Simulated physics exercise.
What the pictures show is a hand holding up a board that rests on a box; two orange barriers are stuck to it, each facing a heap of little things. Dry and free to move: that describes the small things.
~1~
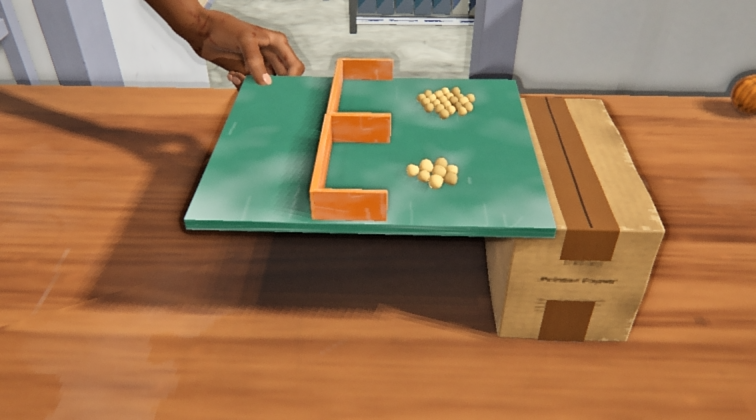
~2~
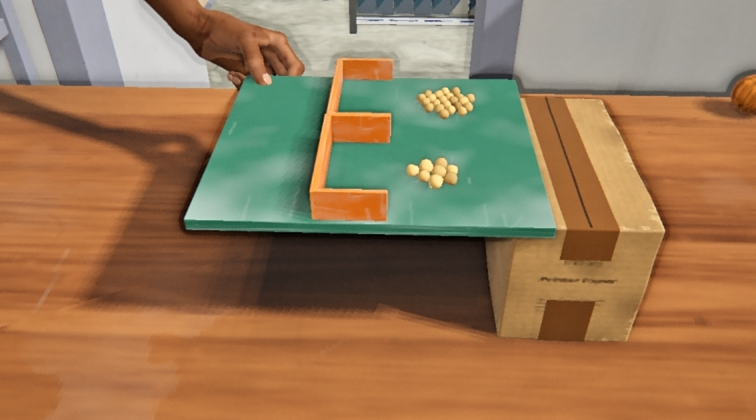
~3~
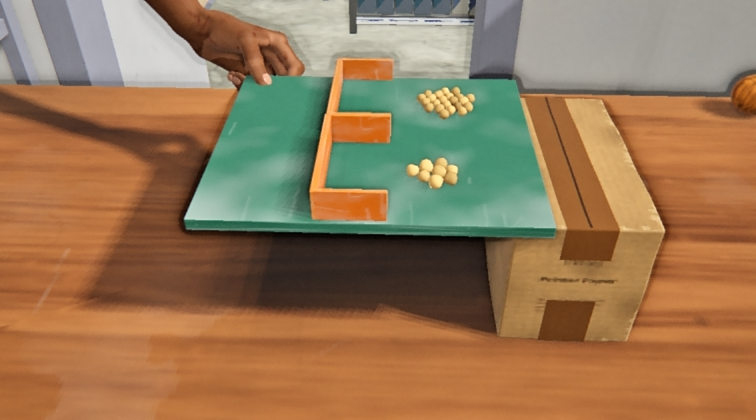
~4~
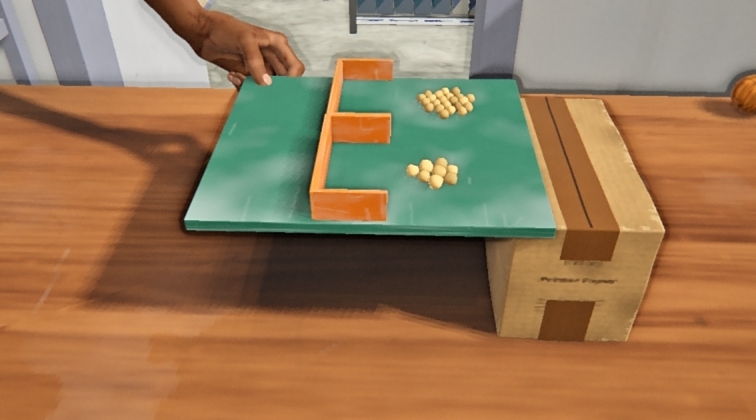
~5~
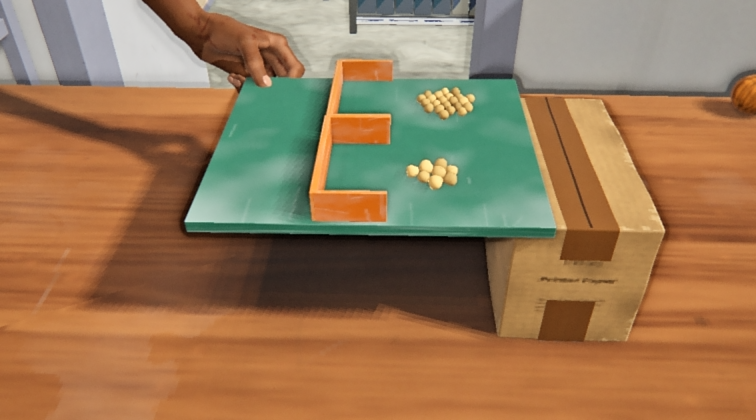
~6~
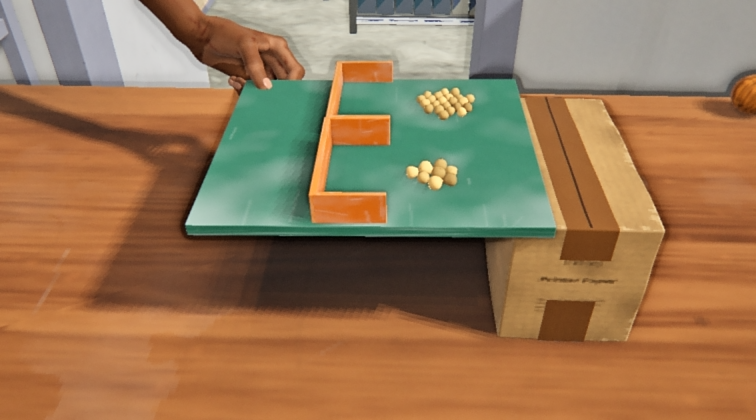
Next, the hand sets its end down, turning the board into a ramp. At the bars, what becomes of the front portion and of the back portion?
The front portion stays trapped. The back portion stays trapped.
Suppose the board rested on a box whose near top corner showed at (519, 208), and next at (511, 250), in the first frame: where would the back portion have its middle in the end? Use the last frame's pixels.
Try one: Near (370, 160). Try two: Near (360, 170).
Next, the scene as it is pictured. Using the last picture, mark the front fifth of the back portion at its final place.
Centre at approx. (359, 161) px.
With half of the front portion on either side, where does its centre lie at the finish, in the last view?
Once everything settles, its middle is near (351, 241) in the last picture.
Then, 0.87 s past the last view, board sloping at 16°; front portion on its way down; back portion on its way down.
Then, 1.64 s past the last view, board sloping at 30°; front portion has reached its bar; back portion has reached its bar.
Then, 2.29 s past the last view, board resting at 31°; front portion has reached its bar; back portion has reached its bar.
Finally, board resting at 31°; front portion gathered behind its bar; back portion gathered behind its bar.
